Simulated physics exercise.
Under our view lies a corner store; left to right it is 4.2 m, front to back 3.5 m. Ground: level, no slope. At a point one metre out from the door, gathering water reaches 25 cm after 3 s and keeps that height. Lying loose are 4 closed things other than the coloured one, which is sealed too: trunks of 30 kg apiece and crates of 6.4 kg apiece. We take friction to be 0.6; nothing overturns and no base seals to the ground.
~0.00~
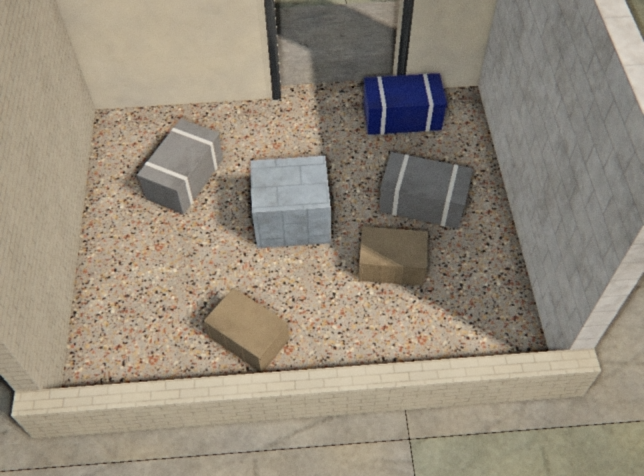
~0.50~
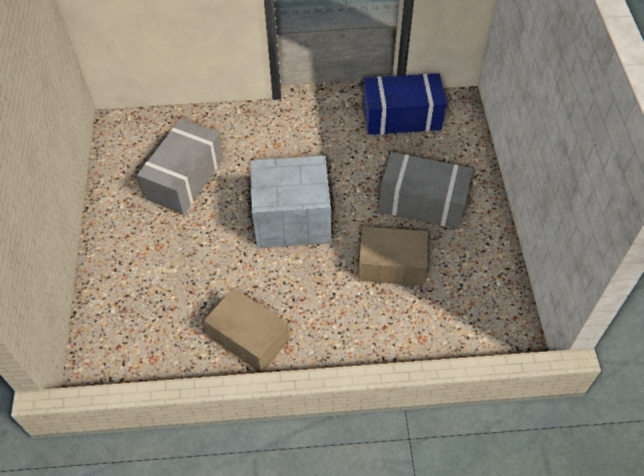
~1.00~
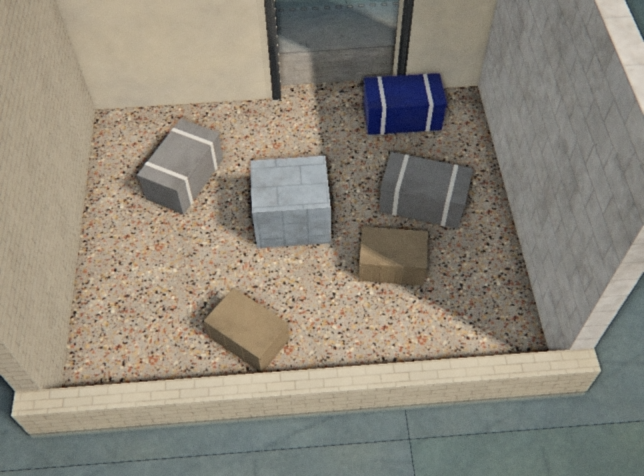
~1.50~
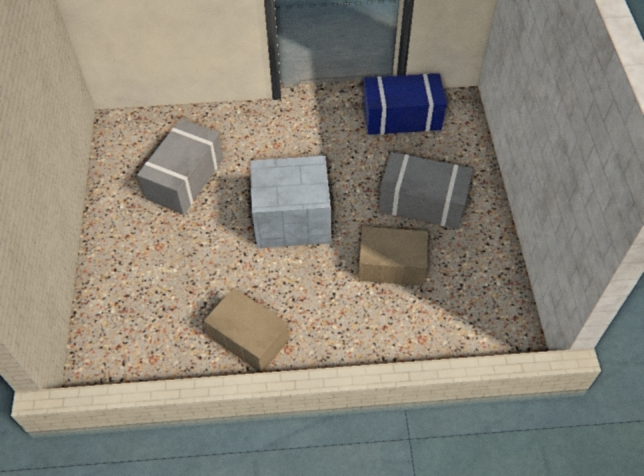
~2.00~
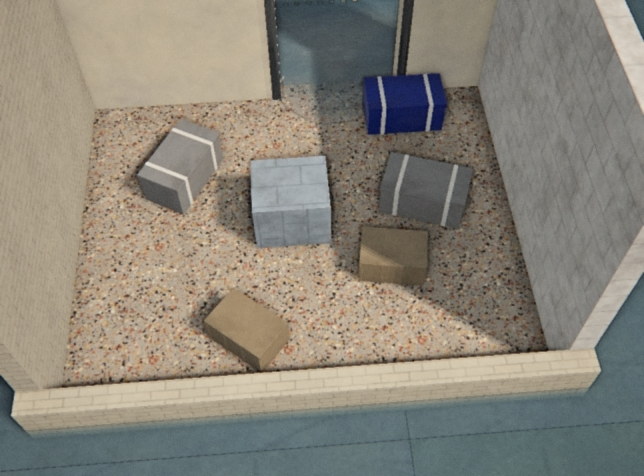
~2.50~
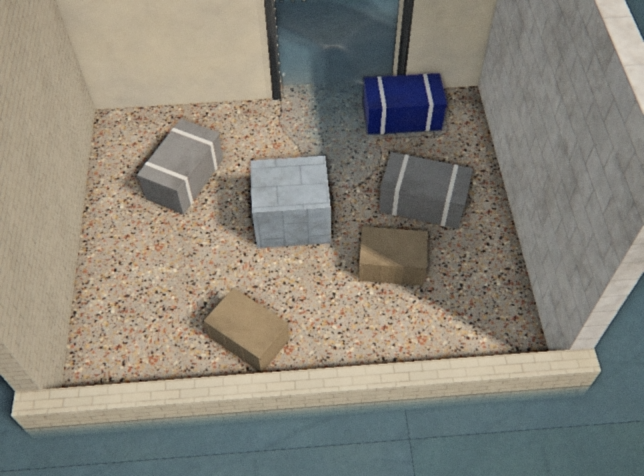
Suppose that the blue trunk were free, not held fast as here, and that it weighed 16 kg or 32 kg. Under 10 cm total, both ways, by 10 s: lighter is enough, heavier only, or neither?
Neither figure is adequate.
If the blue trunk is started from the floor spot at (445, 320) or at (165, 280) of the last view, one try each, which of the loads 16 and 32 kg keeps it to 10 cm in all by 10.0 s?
Going in order: Neither weight works, neither weight works.
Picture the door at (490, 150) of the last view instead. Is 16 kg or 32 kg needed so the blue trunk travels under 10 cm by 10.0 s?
Both fall short.
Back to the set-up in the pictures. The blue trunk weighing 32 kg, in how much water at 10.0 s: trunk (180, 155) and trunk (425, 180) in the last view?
Around 13 cm and 13 cm.
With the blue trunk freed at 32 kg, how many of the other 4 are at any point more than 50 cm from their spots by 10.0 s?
Answer: 4.
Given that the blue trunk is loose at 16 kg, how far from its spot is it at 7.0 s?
Shift: Roughly 80 cm.
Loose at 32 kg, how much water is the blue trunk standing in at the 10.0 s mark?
About 11 cm.
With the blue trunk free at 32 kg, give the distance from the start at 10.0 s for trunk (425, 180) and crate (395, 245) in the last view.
Net displacement, in order: 200 cm; 100 cm.
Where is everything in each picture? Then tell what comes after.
The blue trunk at (405, 91) rests on the ground; water covers 0.0 m2; 0 of 5 have shifted, in the first frame.
The blue trunk at (405, 91), on the bottom; 0.0 m2 under water; 0 of 5 have shifted, in the second frame.
The blue trunk at (405, 91), on the bottom; 0.0 m2 under water; 0 of 5 have shifted, in the third frame.
The blue trunk at (405, 91), on the bottom; water covers 0.0 m2; 0 of 5 have shifted, in the fourth frame.
The blue trunk at (405, 91) rests on the ground; water covers 0.4 m2; 0 of 5 have shifted, in the fifth frame.
The blue trunk at (405, 91), on the bottom; water covers 1.0 m2; 0 of 5 have shifted, in the sixth frame.
After 3.5 s the blue trunk would be 51 cm from its start with 16 kg and 21 cm from its start with 32 kg; 6 cm of water round it then.
After 4.5 s the blue trunk would be 92 cm from its start with 16 kg and 84 cm from its start with 32 kg; 8 cm of water round it then.
After 7.0 s the blue trunk would be 78 cm from its start with 16 kg and 109 cm from its start with 32 kg; 8 cm of water round it then.
After 10.0 s the blue trunk would be 36 cm from its start with 16 kg and 54 cm from its start with 32 kg; 11 cm of water round it then.
